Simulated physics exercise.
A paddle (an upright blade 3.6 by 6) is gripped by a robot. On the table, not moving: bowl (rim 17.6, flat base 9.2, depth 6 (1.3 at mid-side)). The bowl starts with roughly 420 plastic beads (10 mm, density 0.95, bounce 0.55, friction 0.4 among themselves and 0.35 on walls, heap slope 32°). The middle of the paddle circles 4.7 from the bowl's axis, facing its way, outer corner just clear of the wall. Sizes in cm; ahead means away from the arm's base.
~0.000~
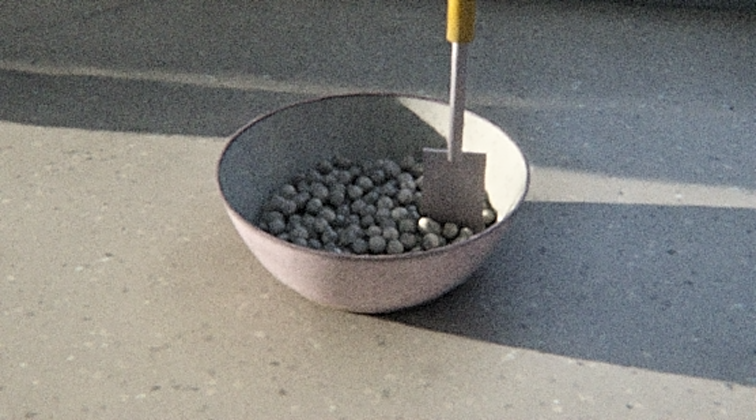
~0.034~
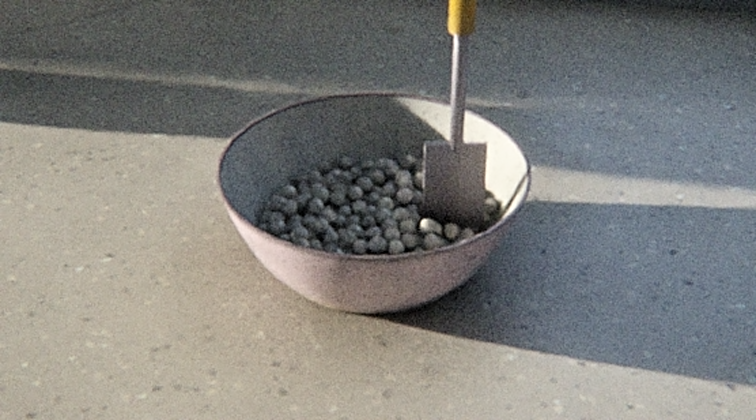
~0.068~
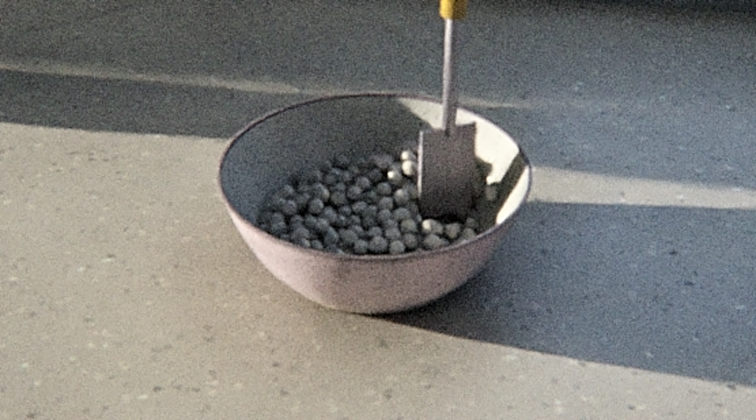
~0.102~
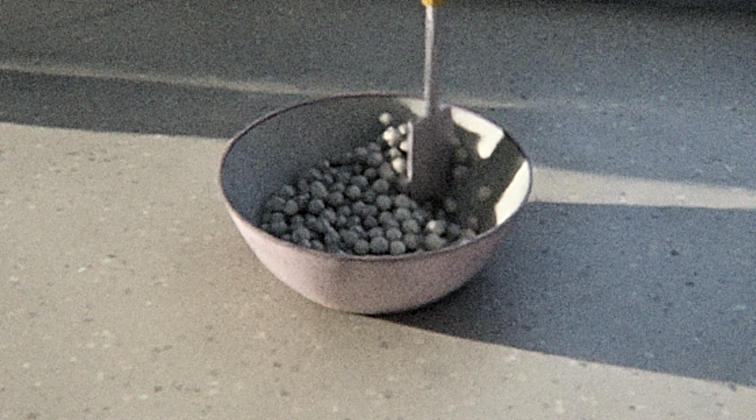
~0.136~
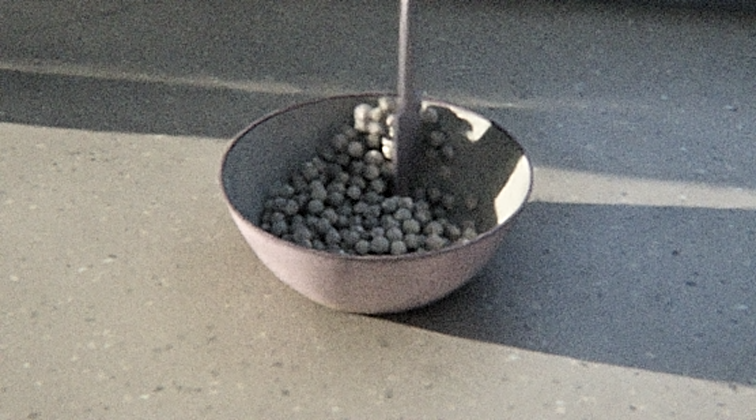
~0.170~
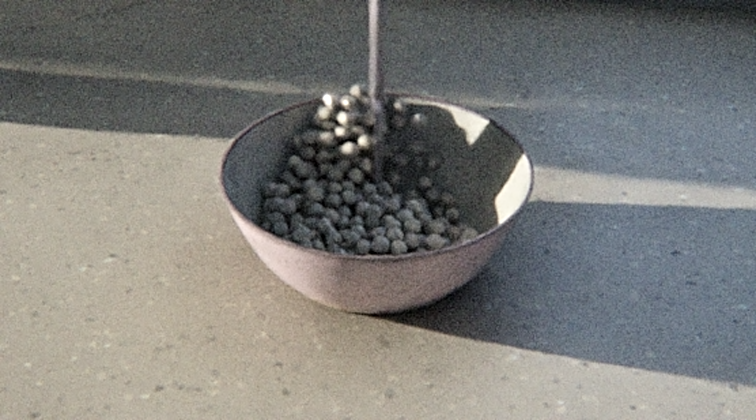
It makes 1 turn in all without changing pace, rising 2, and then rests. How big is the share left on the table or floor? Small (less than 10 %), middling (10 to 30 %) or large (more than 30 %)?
On the table or floor the share is small, less than 10 %.
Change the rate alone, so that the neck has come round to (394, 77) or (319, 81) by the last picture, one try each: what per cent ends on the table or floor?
About 5 and 20 per cent.
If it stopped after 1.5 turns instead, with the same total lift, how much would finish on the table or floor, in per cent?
Then about 5 per cent.
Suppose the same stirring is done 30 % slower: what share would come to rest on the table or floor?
It would be near 0 per cent.
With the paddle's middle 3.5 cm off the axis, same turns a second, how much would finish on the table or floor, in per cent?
It would be near 0 per cent.
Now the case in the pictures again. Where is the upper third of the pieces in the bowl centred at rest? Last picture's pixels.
Near (416, 227).
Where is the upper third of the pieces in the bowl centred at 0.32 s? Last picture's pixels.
Around (297, 228).
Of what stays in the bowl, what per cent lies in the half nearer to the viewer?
Some 50 per cent.
After 0.32 s, 197° round, highest piece 8 above the table; 409 in the bowl, 3 on the table or floor, 6 in flight or on the tool.
After 0.48 s, 297° round, highest piece 8 above the table; 398 in the bowl, 15 on the table or floor, 5 in flight or on the tool.
After 0.76 s, 0° round, highest piece 5 above the table; 393 in the bowl, 25 on the table or floor.
After 1.46 s, 0° round, highest piece 5 above the table; 393 in the bowl, 25 on the table or floor.
At rest, 393 in the bowl, 25 on the table or floor. That is 6 % on the table or floor.
